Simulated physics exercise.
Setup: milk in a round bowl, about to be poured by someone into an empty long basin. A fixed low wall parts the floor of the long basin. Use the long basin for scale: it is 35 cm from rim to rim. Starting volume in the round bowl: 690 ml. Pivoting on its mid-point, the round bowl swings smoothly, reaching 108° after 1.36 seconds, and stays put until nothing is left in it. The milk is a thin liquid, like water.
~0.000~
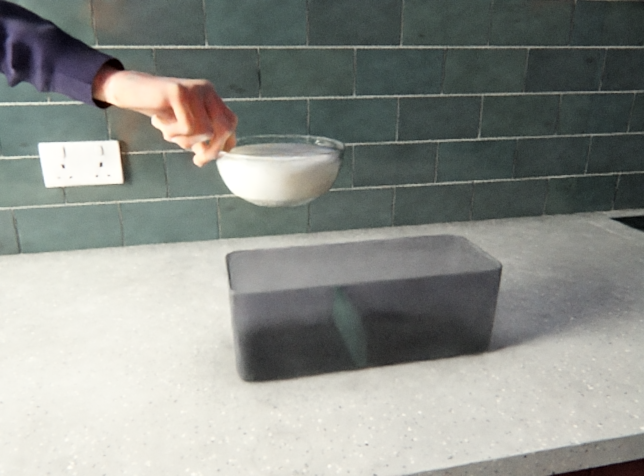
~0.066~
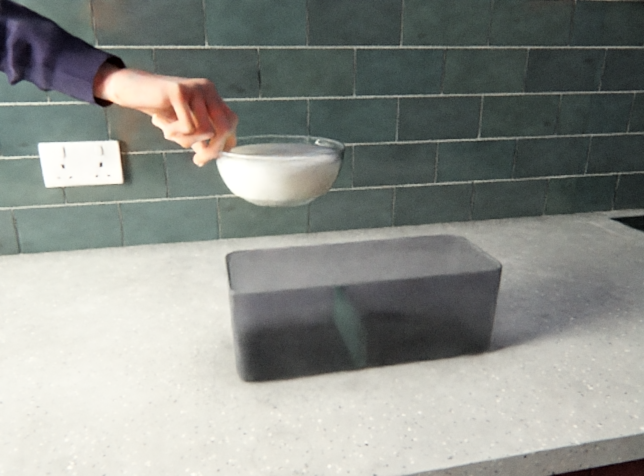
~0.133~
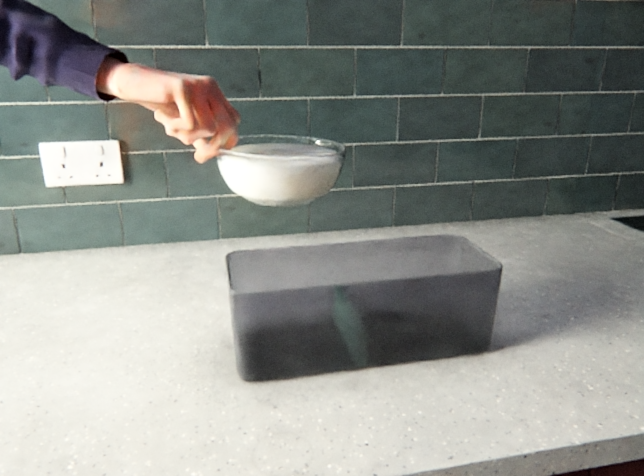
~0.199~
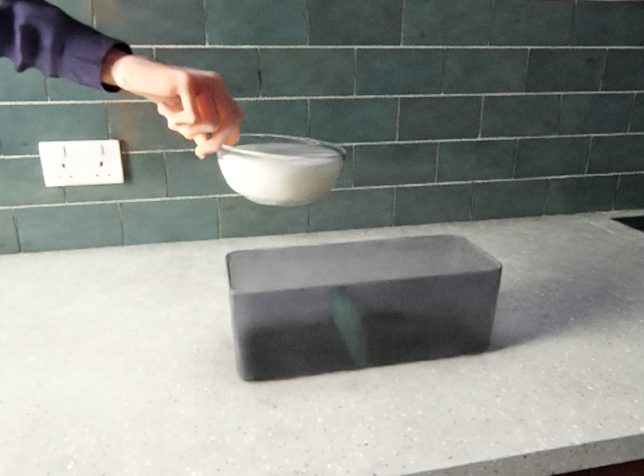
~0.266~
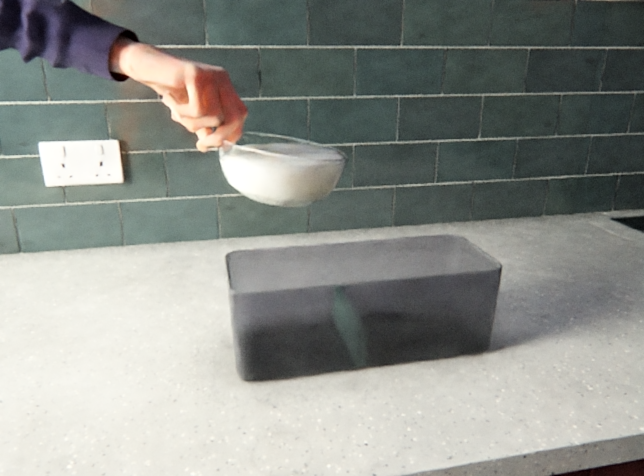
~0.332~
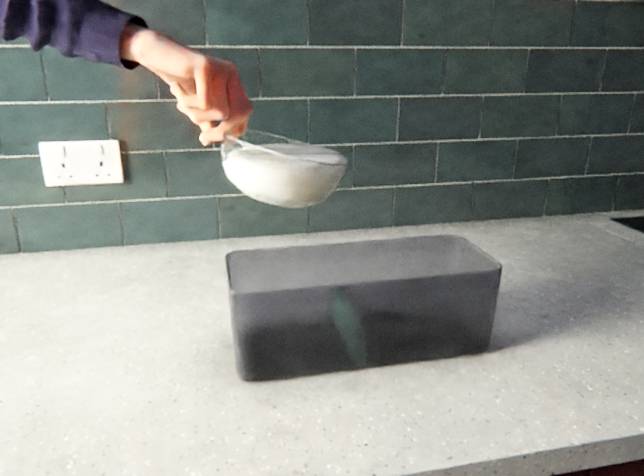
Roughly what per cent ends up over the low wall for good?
About 88 in every hundred.
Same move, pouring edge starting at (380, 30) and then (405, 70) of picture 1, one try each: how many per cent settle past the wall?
It comes to 95 per cent, and then 90 per cent.
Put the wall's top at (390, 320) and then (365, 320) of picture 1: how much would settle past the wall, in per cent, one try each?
Respectively close to 45 and 70 %.
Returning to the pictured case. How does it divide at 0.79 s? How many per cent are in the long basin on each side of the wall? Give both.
About 1 left, 40 right.
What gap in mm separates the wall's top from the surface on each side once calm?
The left side gives some 48 mm, the right side some 26 mm.
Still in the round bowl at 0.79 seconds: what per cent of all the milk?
Still held: Roughly 28 % of the total.
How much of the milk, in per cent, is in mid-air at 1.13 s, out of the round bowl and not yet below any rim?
About 3 percent.
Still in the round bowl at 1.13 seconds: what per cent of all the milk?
Close to 1 in a hundred.
After 0.79 s the tilt is 68° and 28 per cent is still to pour, 1 is left of the wall and 40 right of it.
After 1.13 s the tilt is 100° and 1 per cent is still to pour, 8 is left of the wall and 88 right of it.
After 1.48 s the tilt is 108° and 0 per cent is still to pour, 11 is left of the wall and 88 right of it.
After 1.86 s the tilt is 108° and 0 per cent is still to pour, 11 is left of the wall and 88 right of it.
In the end 11 per cent lies left of the wall, 88 right of it and 1 outside.
